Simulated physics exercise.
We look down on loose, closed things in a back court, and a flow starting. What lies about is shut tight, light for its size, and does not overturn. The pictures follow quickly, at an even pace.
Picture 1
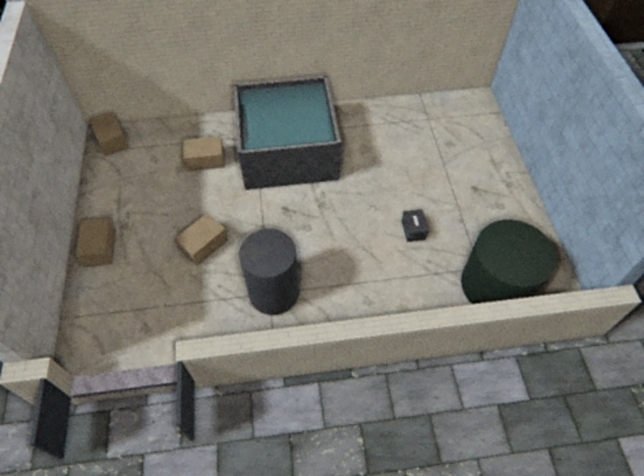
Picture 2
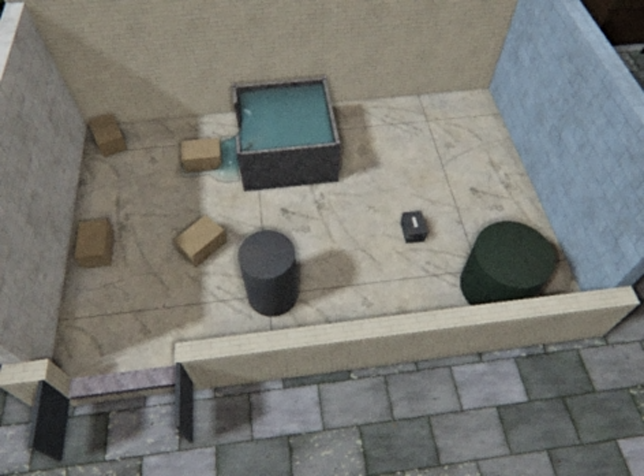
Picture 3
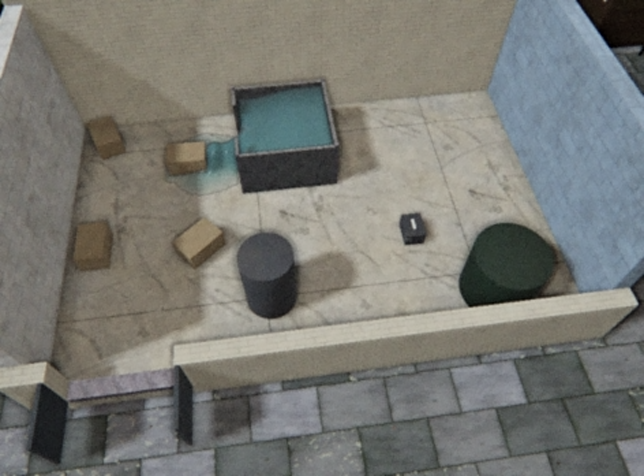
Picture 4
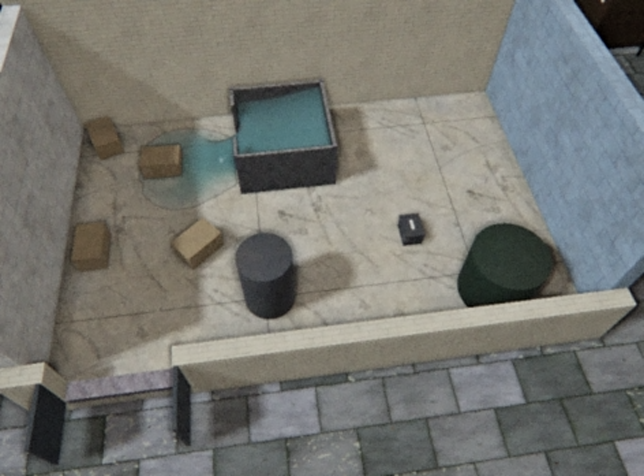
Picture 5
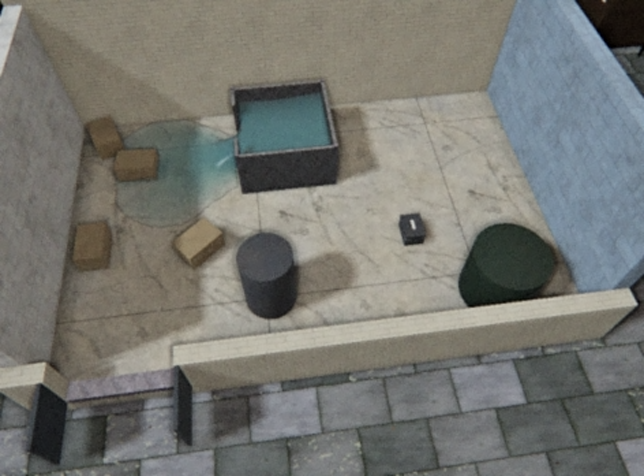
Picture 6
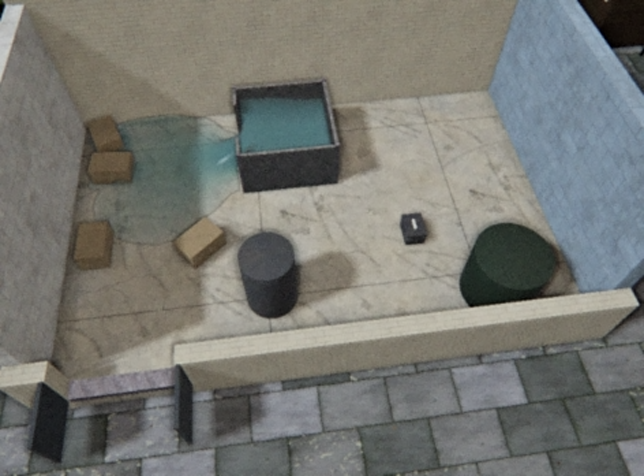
The clip opens on a walled court with a square tank of teal water, scattered brown crates, and dark cylinders standing still. Water starts flowing from the tank's left side and spreads over the floor, and the nearest crate slides left with it, ending beside another crate near the left wall.
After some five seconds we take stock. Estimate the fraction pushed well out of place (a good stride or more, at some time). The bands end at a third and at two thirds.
Share: One to two thirds.
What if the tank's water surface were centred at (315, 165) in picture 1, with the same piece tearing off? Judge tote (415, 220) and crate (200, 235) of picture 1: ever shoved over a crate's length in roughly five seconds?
In that order: Short of that, pushed that far.
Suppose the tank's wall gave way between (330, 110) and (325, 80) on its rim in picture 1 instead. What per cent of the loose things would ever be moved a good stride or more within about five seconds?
Near 20 in a hundred.
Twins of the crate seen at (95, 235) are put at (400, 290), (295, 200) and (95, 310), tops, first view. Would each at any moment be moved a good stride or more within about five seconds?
As listed: Not that far, under that, that far or more.
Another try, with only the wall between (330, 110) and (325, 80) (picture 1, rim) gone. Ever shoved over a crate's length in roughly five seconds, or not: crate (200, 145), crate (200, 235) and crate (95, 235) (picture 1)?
One after the other: Under that, short of that, short of that.
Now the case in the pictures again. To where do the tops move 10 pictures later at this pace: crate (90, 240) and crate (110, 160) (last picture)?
At about (70, 310) and (91, 179).
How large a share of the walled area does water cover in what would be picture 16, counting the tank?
Near 35 in a hundred.
A moment on, 1 of 5 are well off their spots; 1 afloat.
Next, 3 of 5 are well off their spots; 3 afloat.
Later, 3 of 5 are well off their spots; 2 afloat.
In the end, 3 of 5 are well off their spots, and 3 have been at some point; 1 afloat.
